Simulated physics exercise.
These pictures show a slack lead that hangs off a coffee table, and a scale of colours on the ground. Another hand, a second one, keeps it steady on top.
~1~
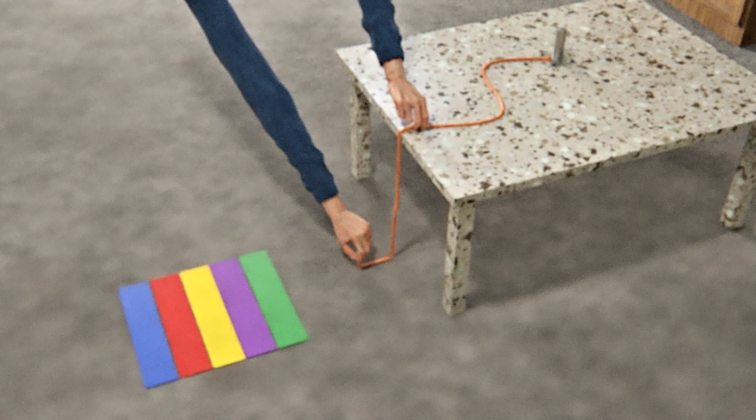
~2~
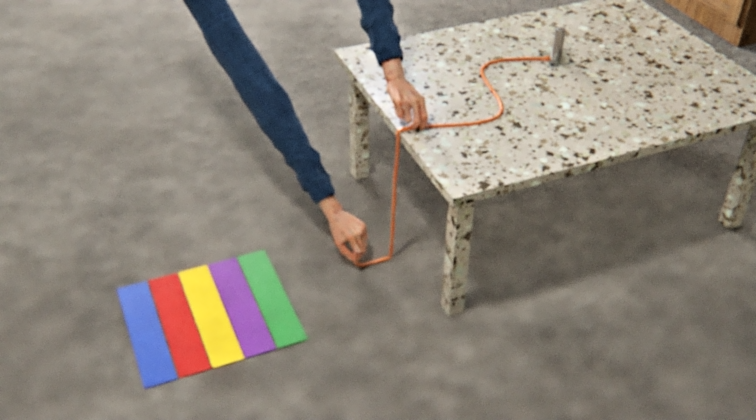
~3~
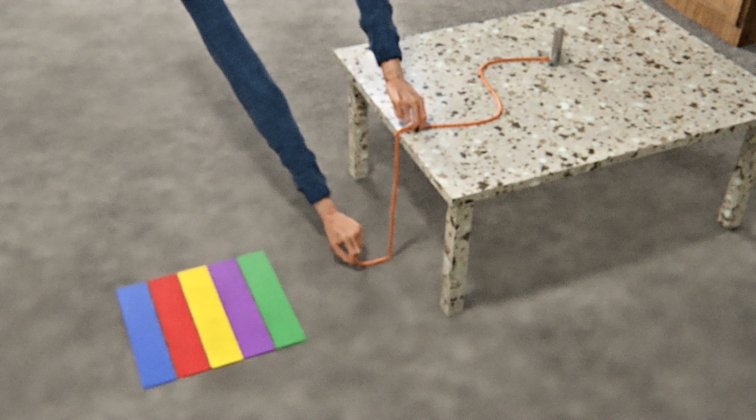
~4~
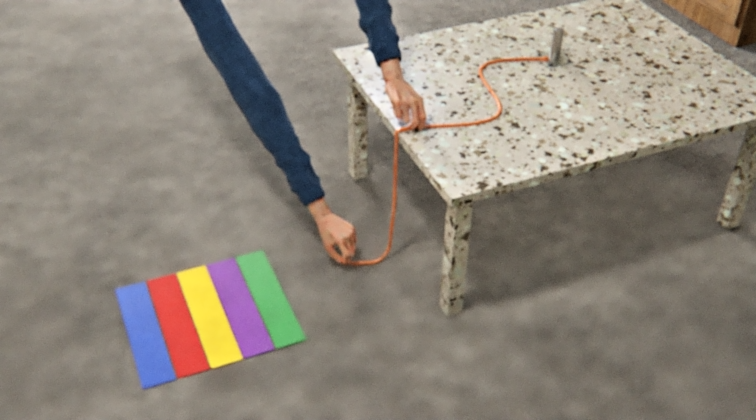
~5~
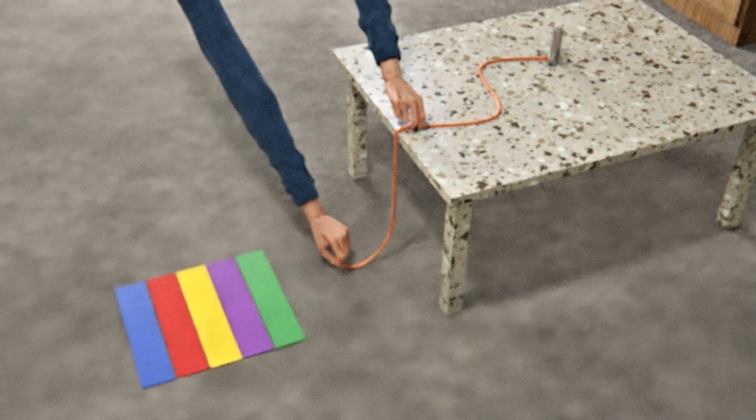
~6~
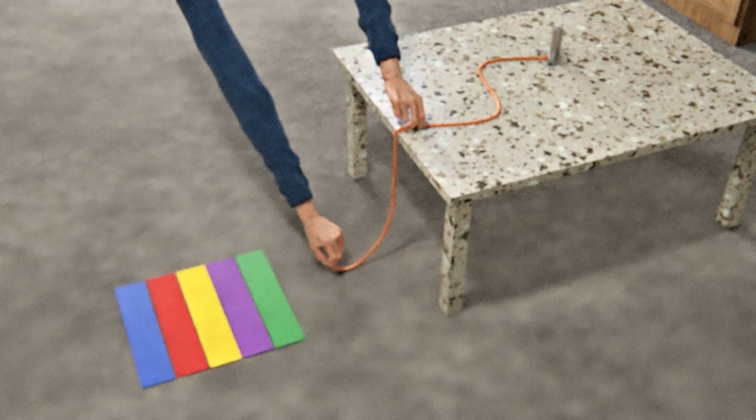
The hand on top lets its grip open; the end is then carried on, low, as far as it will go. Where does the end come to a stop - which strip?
On the red strip.
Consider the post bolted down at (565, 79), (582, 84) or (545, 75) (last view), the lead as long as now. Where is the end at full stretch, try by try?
About (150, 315), then (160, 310), then (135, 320).
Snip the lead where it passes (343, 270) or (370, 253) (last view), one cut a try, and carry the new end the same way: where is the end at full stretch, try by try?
Roughly (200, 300), (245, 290).
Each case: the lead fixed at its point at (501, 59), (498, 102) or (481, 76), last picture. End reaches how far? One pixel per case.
Roughly (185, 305), (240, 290) and (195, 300).
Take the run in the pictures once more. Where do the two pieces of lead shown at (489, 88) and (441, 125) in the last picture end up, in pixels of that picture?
(461, 96) for the first, (370, 141) for the second.
Early on, end near (237, 290); over purple.
Midway, end near (197, 301); over yellow.
At the end of the slack, end near (174, 307); over red. It gets as far as the red strip.
